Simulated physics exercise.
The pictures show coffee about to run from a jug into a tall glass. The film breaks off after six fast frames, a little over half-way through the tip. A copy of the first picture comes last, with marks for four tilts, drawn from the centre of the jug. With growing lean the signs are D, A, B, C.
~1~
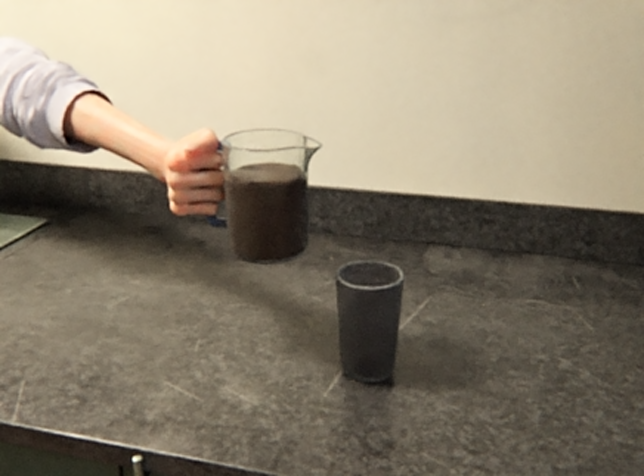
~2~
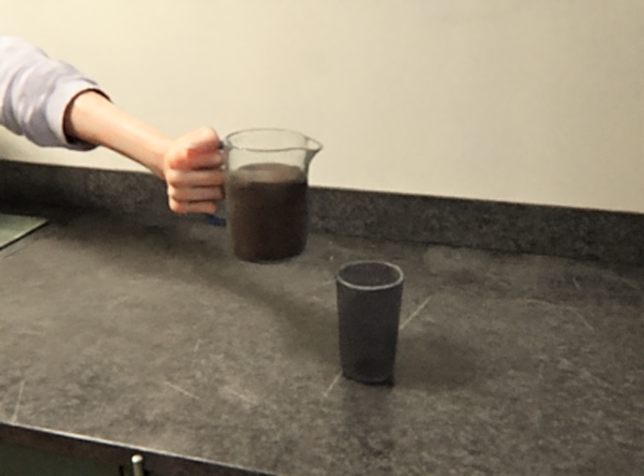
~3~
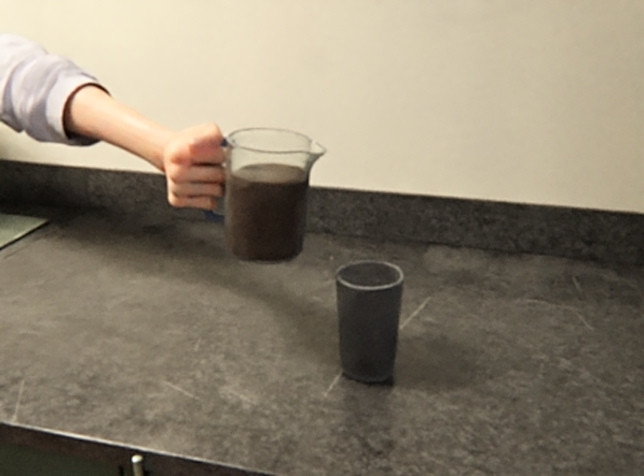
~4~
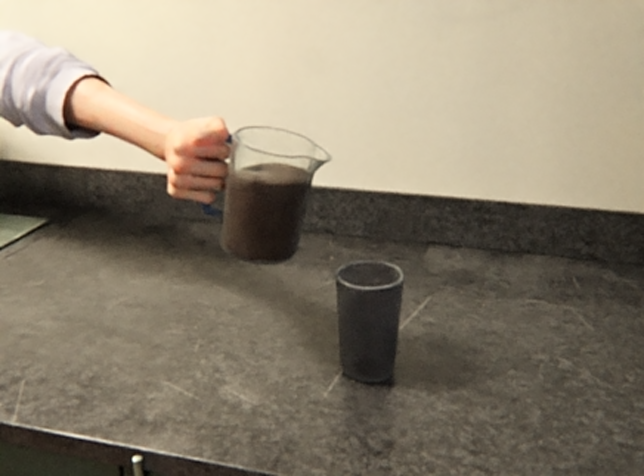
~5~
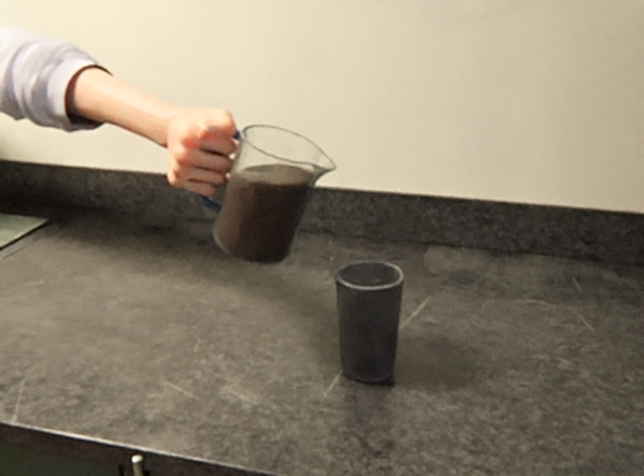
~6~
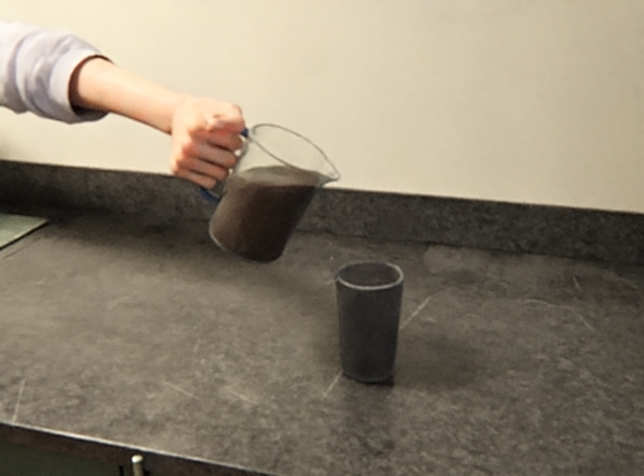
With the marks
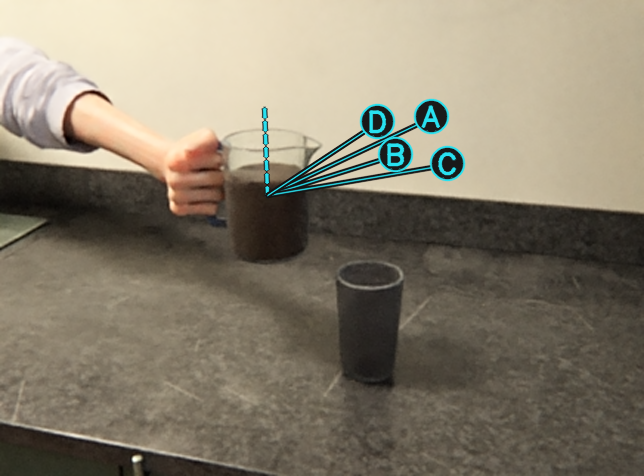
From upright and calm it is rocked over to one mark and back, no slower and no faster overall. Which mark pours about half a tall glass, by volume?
B beats the others.
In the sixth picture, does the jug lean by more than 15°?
Yes.
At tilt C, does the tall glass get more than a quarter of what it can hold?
Yes, it does.
On the marked copy, A at (416, 125); B at (379, 160); C at (431, 167); D at (364, 131).
If A is chosen, the tall glass ends with about 35 % of what it can hold.
If B is chosen, the tall glass ends with about 52 % of what it can hold.
If C is chosen, the tall glass ends with about 71 % of what it can hold.
If D is chosen, the tall glass ends with about 21 % of what it can hold.
